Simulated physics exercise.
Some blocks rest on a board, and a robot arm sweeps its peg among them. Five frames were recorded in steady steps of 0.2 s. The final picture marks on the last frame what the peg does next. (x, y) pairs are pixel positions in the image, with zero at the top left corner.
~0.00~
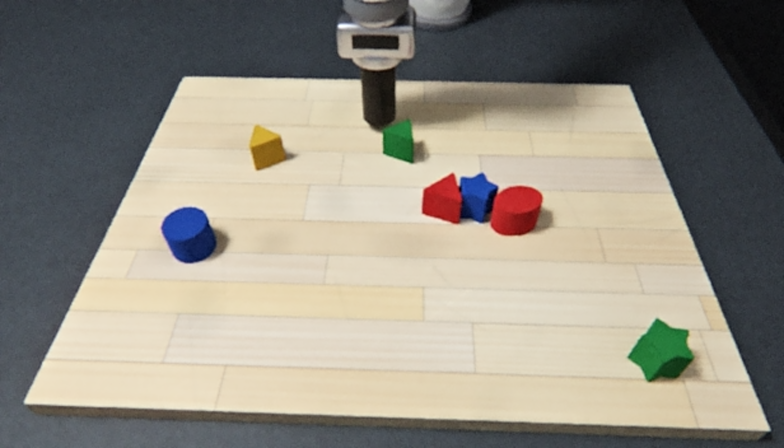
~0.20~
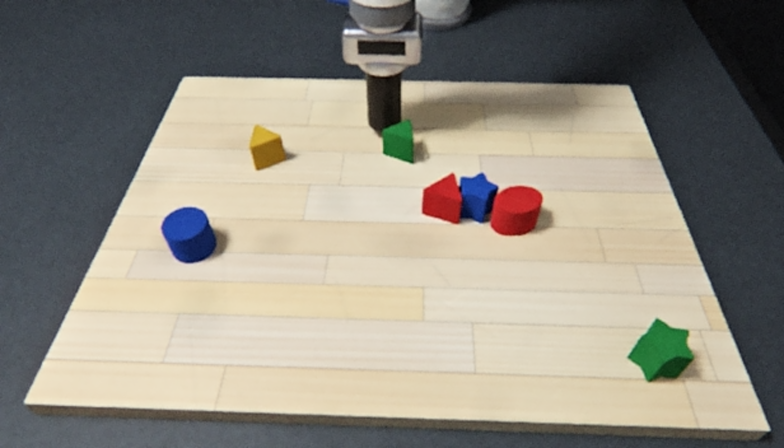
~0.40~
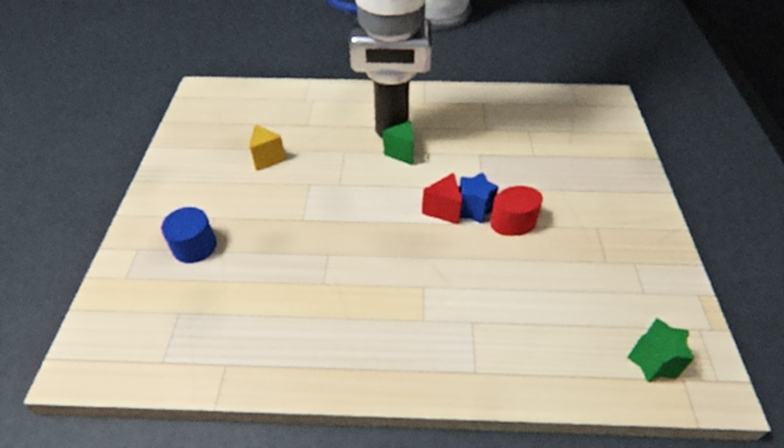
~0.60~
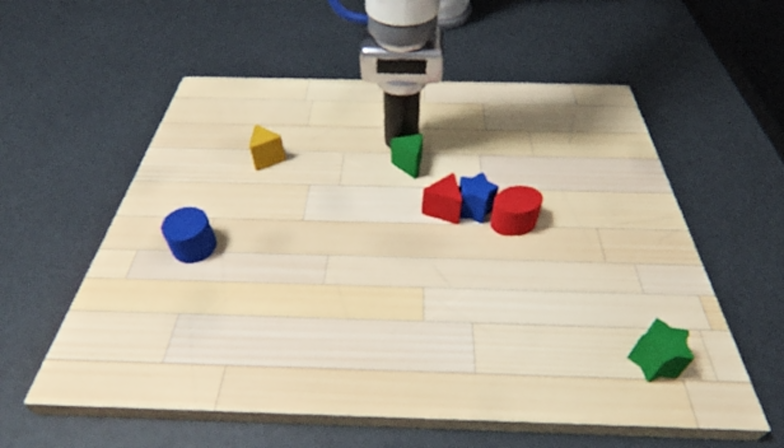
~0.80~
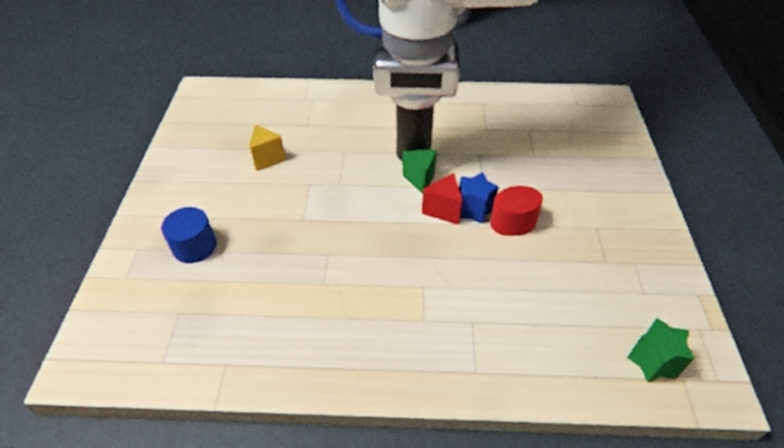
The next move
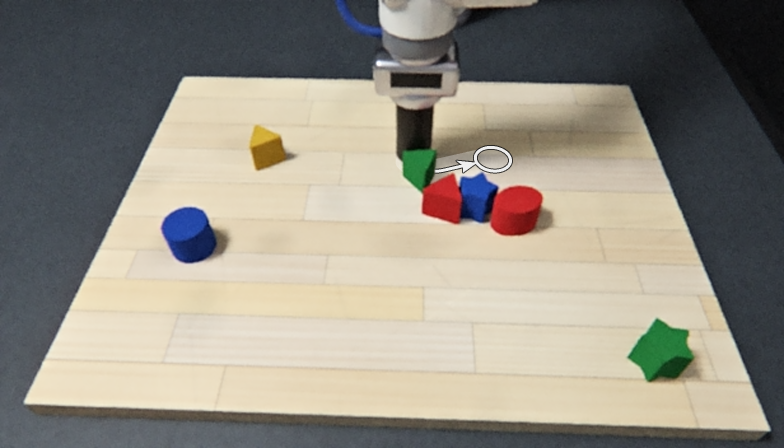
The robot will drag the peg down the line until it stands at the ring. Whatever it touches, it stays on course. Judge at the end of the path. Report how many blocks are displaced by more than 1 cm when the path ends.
The push moves one block more than 1 cm.
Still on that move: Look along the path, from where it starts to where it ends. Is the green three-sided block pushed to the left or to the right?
Toward the right.
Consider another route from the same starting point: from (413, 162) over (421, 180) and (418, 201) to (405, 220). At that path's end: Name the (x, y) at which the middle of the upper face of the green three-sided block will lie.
Most likely (423, 217).
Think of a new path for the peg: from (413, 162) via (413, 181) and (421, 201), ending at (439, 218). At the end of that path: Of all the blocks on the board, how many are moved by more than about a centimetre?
My prediction: Two blocks.
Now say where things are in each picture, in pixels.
Tip of the peg (379, 116), middles of tops, green three-sided block (402, 129), red three-sided block (446, 187), in the first picture.
Peg (385, 122), nothing pushed, in the second picture.
Peg (392, 130), green three-sided block (403, 131), in the third picture.
Peg (401, 140), green three-sided block (410, 142), in the fourth picture.
Peg (414, 153), green three-sided block (422, 157), red three-sided block (446, 187), in the fifth picture.
The line goes from (413, 162) by way of (438, 171) and (466, 165) to (493, 159).
The first path, step by step. Halfway along, peg (454, 160); green three-sided block (431, 167), turned 15° clockwise.
At the end, peg (494, 151); green three-sided block (431, 167), turned 15° clockwise; red three-sided block unmoved.
